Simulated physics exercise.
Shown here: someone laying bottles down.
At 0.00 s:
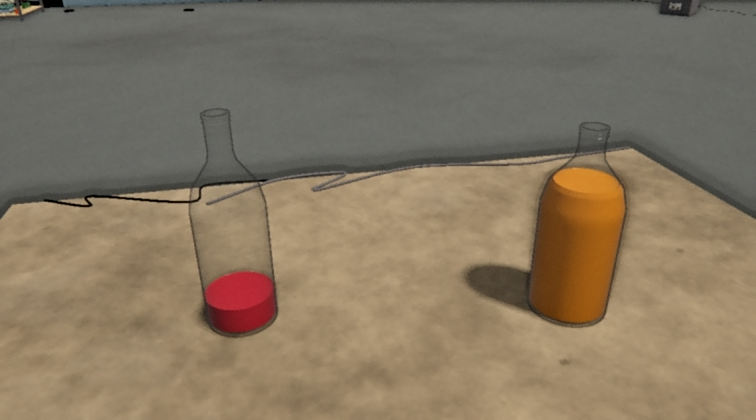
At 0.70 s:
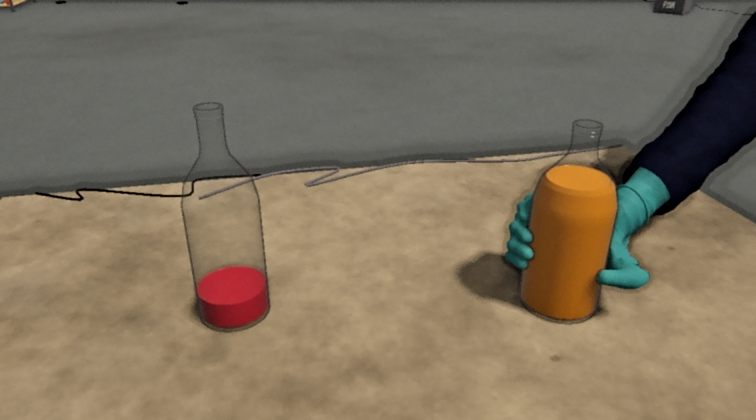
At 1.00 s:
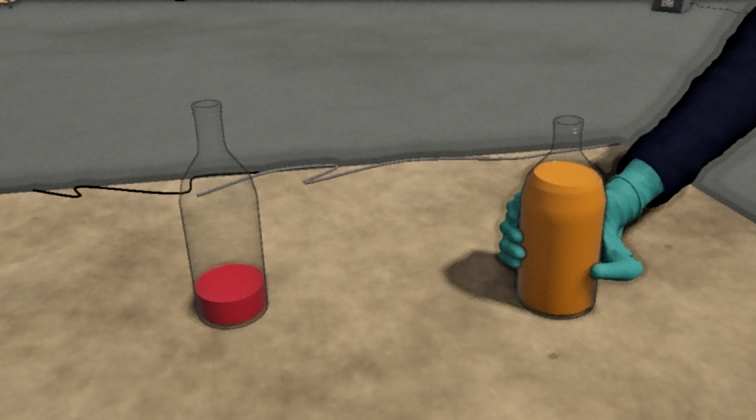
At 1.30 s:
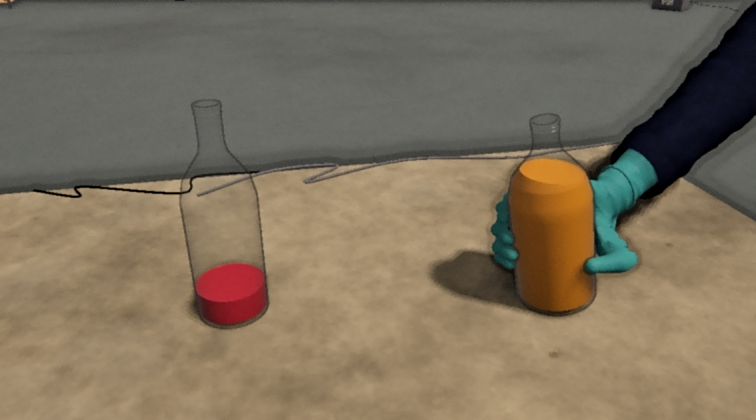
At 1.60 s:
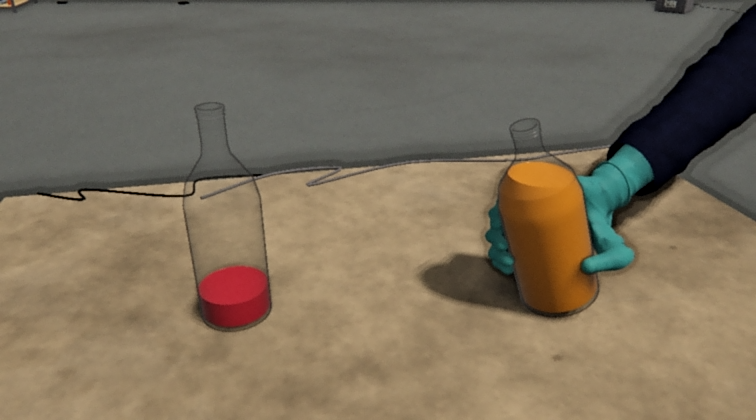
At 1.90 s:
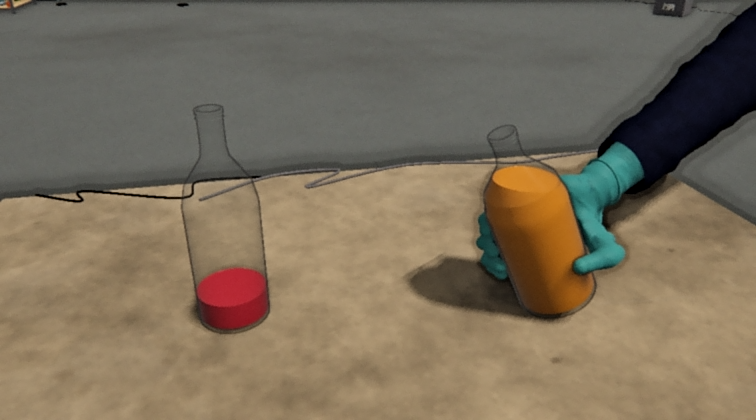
On a sandy surface, a gloved hand grips the right bottle of orange and tilts it left.
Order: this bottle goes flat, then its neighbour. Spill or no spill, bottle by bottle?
Left bottle: No spill, right bottle: Spill.
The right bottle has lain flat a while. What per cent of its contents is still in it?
About 35 %.
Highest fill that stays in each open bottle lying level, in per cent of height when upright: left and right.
About 24 and 26 per cent.
After 2.6 s, the right bottle is nearly down; right bottle, it is running out of the neck.
After 3.6 s, the right bottle lies flat; right bottle, it is running out of the neck.
After 6.5 s, both lie flat; right bottle, it is running out of the neck; left bottle, nothing comes out.
